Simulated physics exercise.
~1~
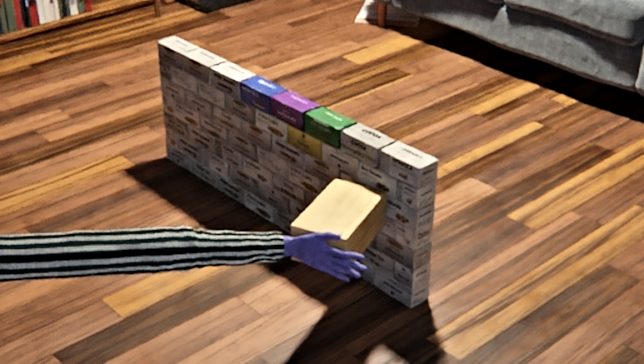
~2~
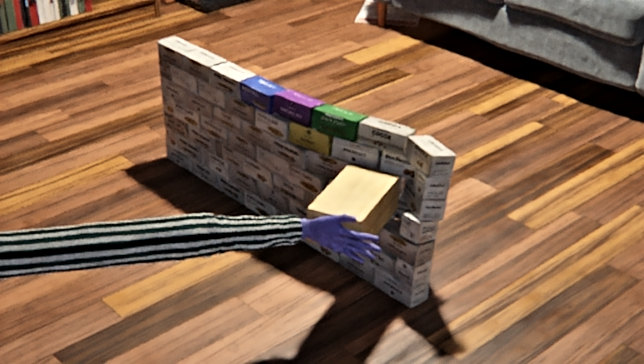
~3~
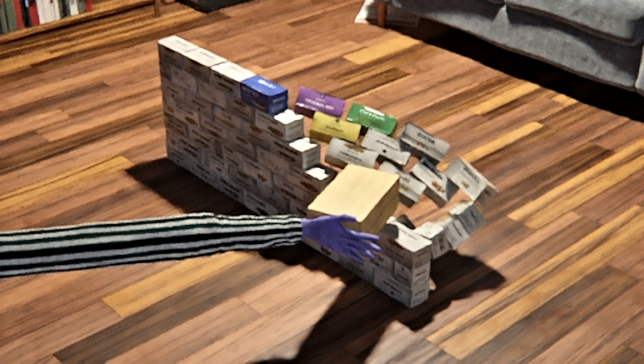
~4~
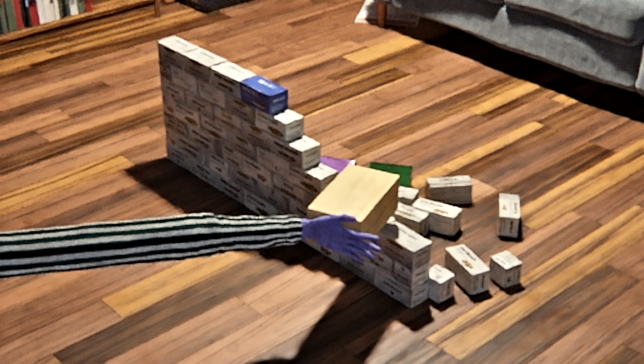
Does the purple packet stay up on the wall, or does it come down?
It comes down. It tips off the top of the wall with its neighbours and ends up low behind the wooden block.
